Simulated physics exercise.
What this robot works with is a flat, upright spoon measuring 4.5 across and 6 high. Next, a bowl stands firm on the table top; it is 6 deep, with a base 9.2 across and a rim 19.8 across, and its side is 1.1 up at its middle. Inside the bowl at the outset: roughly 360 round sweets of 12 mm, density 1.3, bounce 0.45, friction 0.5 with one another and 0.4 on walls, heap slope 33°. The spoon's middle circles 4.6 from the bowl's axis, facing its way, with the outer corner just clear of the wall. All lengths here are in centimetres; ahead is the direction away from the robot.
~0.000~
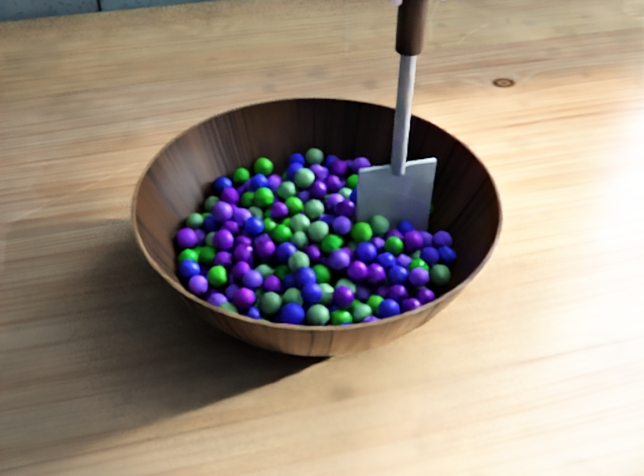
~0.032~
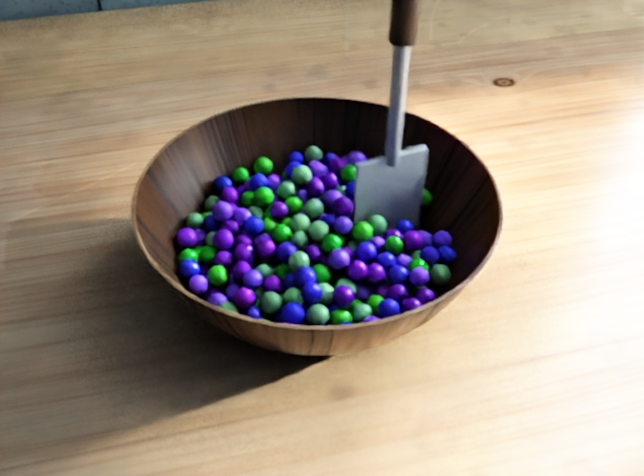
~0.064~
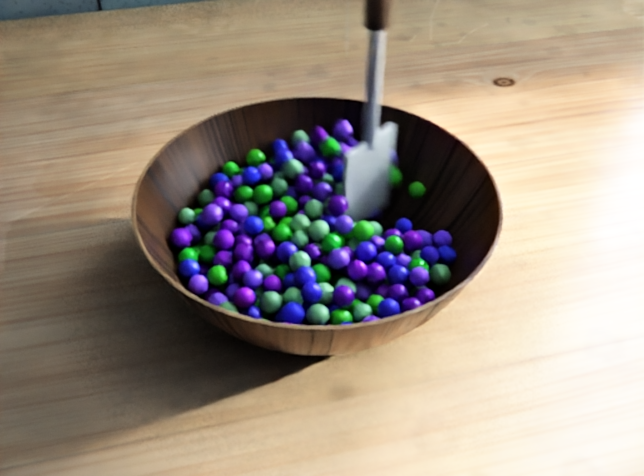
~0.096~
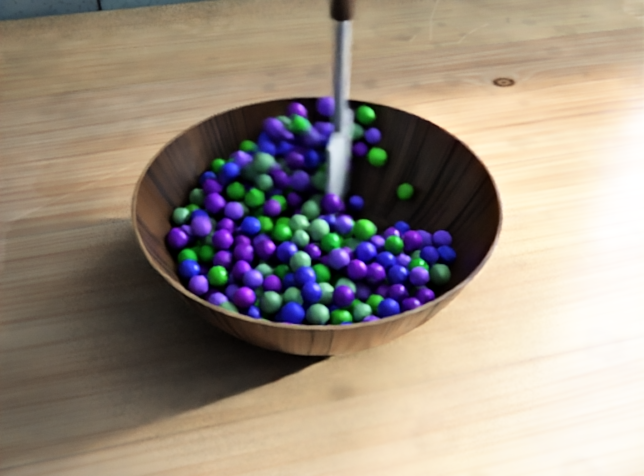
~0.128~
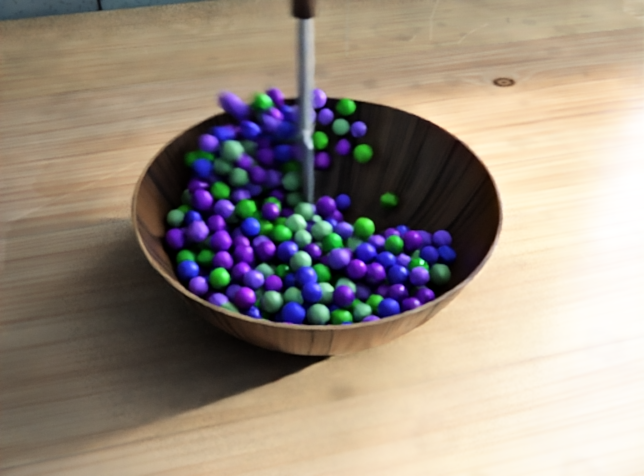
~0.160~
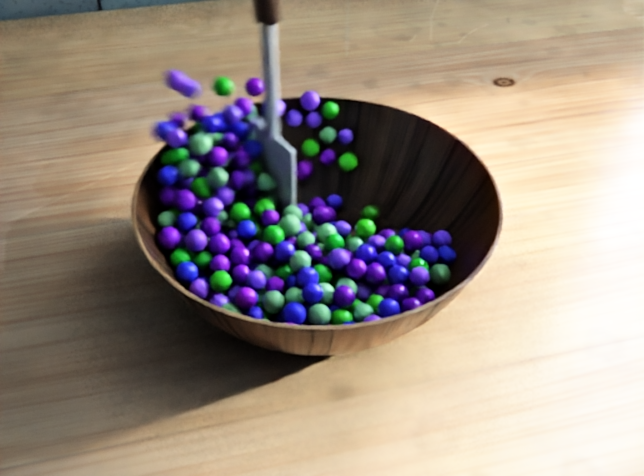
We see a flat, upright spatula sweep from the right side of a wooden bowl around the back toward the left, pushing purple, blue and green balls into a heap, with a few flying up above the left rim.
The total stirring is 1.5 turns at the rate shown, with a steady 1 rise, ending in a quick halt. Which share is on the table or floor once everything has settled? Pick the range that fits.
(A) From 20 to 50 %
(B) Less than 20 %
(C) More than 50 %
A.
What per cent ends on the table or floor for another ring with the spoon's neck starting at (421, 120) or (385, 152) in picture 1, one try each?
Close to 30 per cent for the first and close to 15 per cent for the second.
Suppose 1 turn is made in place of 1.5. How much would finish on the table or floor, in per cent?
Roughly 25 per cent would end up there.
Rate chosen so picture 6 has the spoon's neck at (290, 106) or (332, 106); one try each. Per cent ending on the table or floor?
Roughly 30 per cent on the first try and 10 per cent on the second.
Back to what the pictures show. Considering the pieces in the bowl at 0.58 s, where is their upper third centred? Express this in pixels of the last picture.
Near (284, 155).
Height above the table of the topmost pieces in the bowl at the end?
It reaches some 5.5 cm above the table.
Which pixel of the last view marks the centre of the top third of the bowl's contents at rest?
Estimated centre: (297, 292).
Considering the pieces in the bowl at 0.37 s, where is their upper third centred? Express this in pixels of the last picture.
Around (395, 278).
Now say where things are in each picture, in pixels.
Spoon neck at (400, 142), 0° round; upper third of the load around (316, 237), from x 185 to 445, top at y 155; 355 in the bowl, in the first frame.
Spoon neck at (394, 133), 10° round; upper third of the load around (317, 227), from x 185 to 445, top at y 155, in the second frame.
Spoon neck at (371, 116), 35° round; upper third of the load around (313, 210), from x 180 to 445, top at y 130, in the third frame.
Spoon neck at (339, 107), 60° round; upper third of the load around (294, 193), from x 180 to 445, top at y 105, in the fourth frame.
Spoon neck at (304, 105), 86° round; upper third of the load around (264, 178), from x 175 to 445, top at y 100, in the fifth frame.
Spoon neck at (271, 111), 111° round; upper third of the load around (229, 178), from x 165 to 445, top at y 80; 352 in the bowl, 3 in flight or on the tool, in the sixth frame.
By 0.37 s, 276° round, highest piece 9 above the table; 303 in the bowl, 27 on the table or floor, 25 in flight or on the tool.
By 0.58 s, 81° round, highest piece 8 above the table; 268 in the bowl, 78 on the table or floor, 9 in flight or on the tool.
By 0.88 s, 180° round, highest piece 6 above the table; 243 in the bowl, 110 on the table or floor, 2 in flight or on the tool.
By 1.58 s, 180° round, highest piece 5 above the table; 243 in the bowl, 112 on the table or floor.
Final count, 243 in the bowl, 112 on the table or floor. That is 32 % on the table or floor.
